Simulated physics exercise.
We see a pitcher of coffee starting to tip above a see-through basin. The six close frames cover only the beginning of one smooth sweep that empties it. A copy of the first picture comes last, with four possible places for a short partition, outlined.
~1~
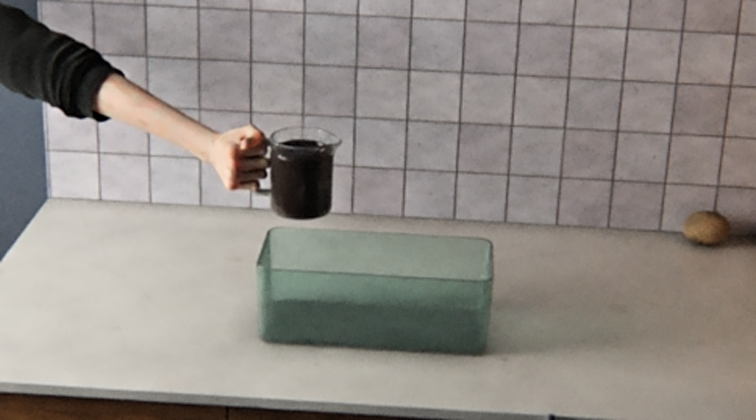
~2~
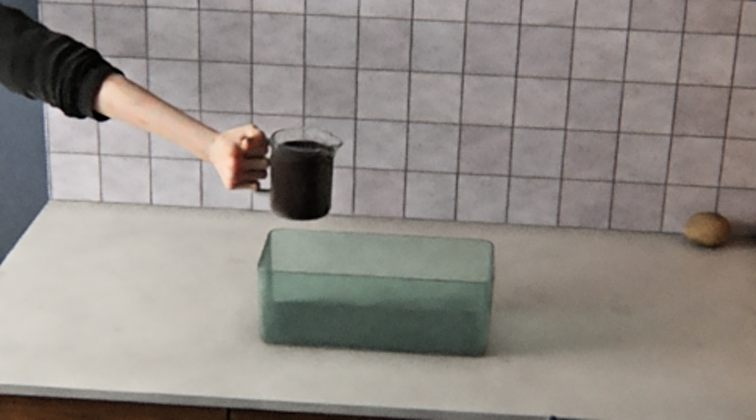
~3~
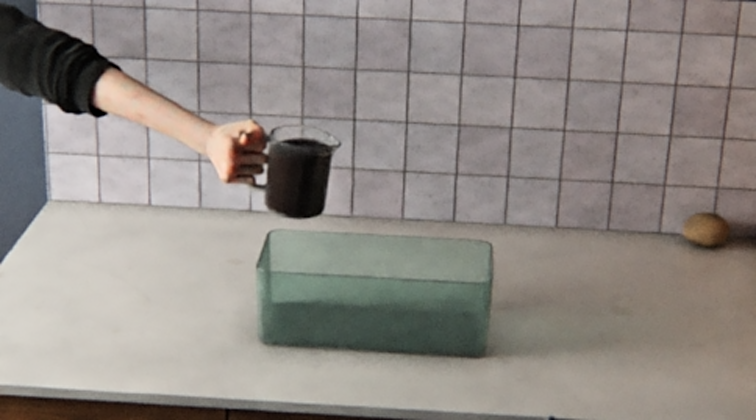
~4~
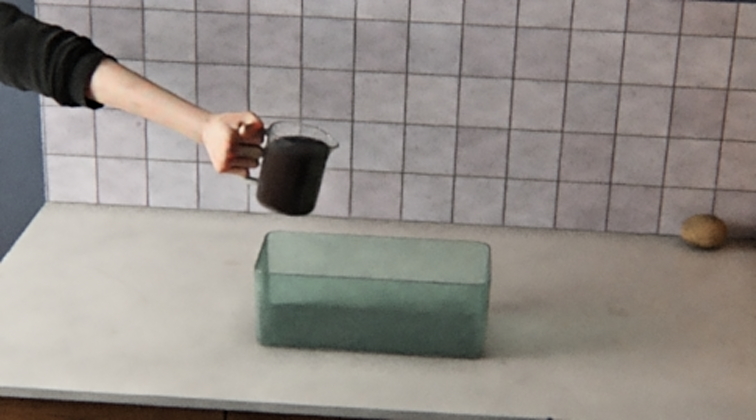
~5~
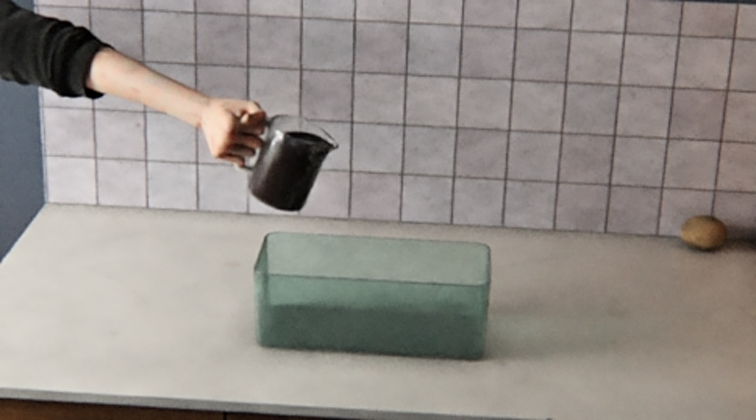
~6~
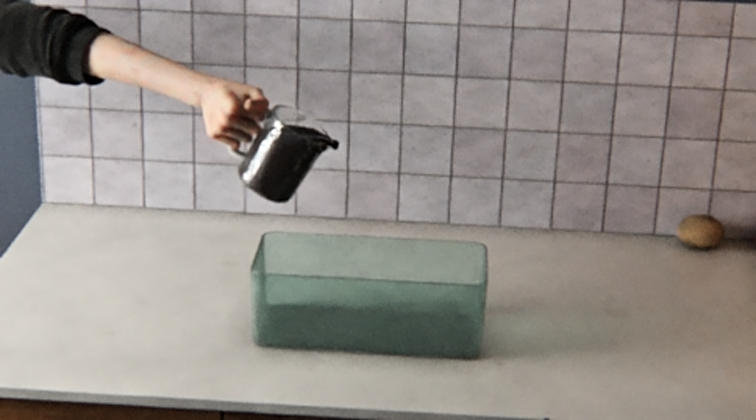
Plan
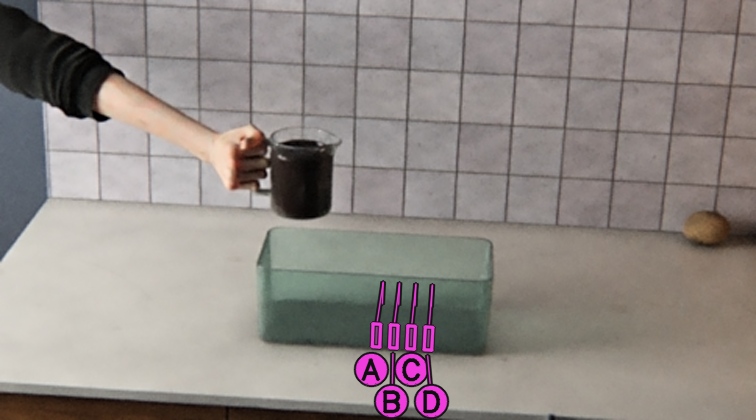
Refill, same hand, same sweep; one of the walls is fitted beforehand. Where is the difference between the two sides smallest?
Position C.
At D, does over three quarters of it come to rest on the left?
Yes.
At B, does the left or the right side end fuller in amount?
The right side.
On the marked copy, A at (375, 352); B at (392, 353); C at (410, 354); D at (427, 355).
With A, about 7 % ends left of the wall and 91 % right of it.
With B, about 15 % ends left of the wall and 84 % right of it.
With C, about 47 % ends left of the wall and 52 % right of it.
With D, about 88 % ends left of the wall and 9 % right of it; 3 % is lost outside.
